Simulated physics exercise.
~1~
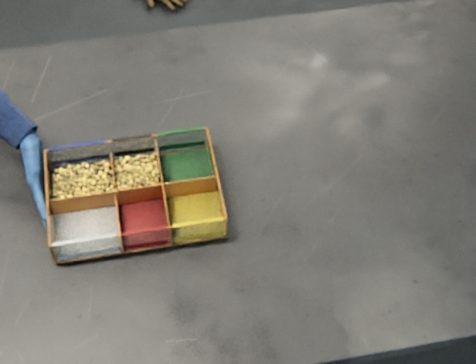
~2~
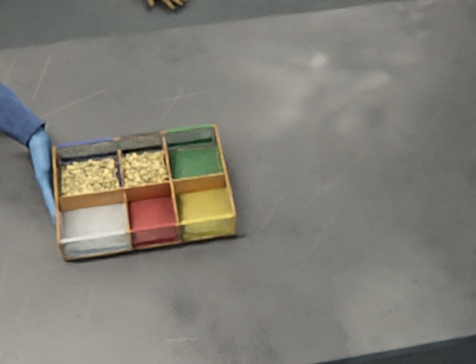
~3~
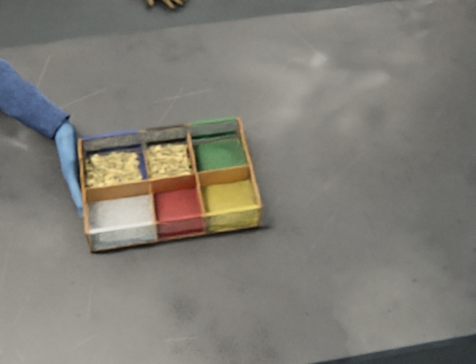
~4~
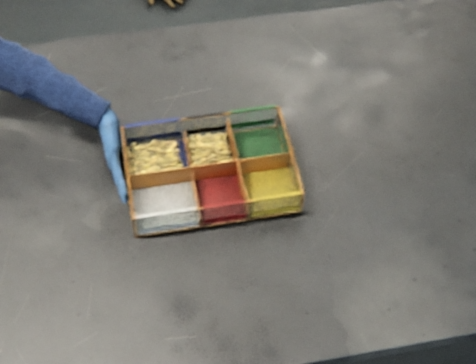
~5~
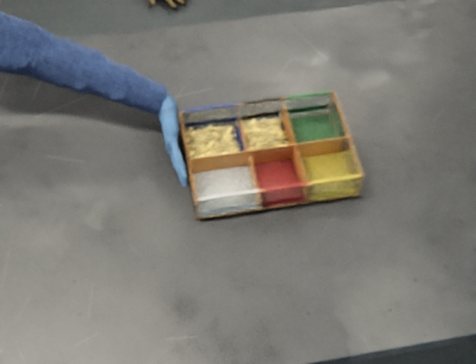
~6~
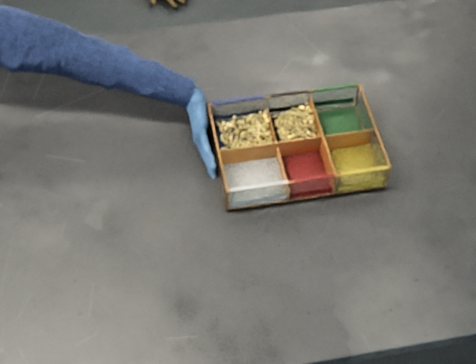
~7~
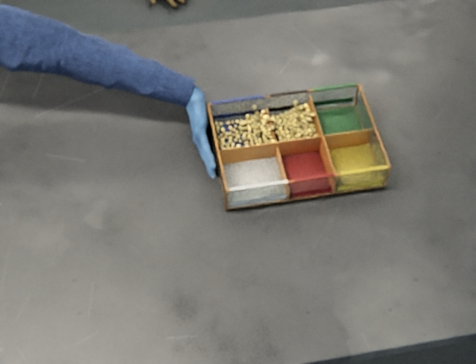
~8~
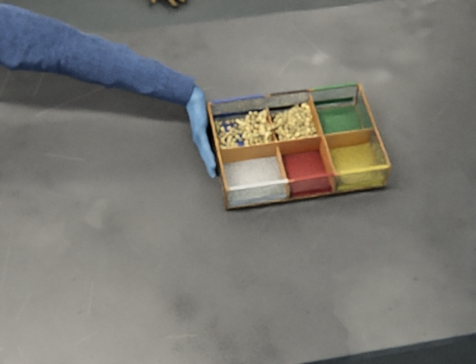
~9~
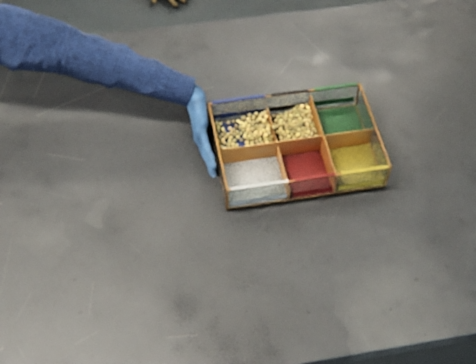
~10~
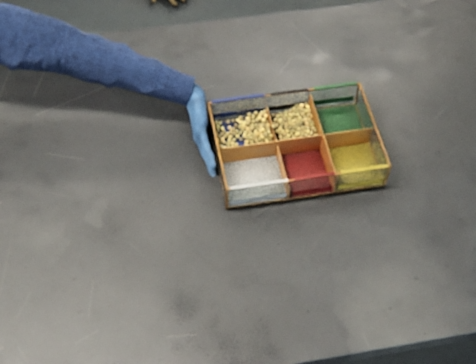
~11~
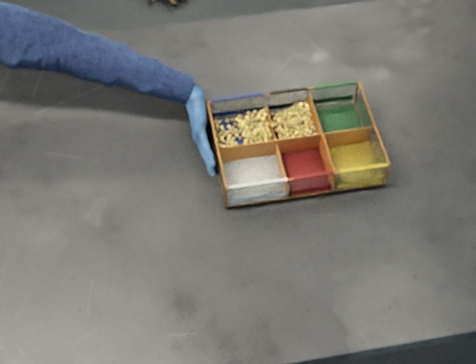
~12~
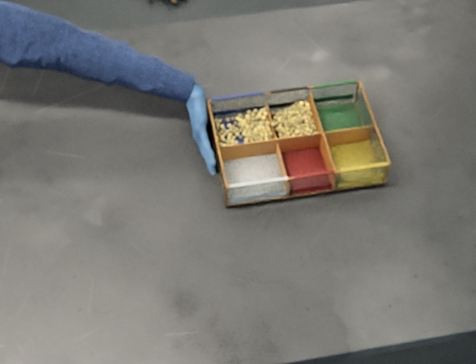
A gloved hand slides a divided tray of beans rightward, then stops, the beans staying in place.
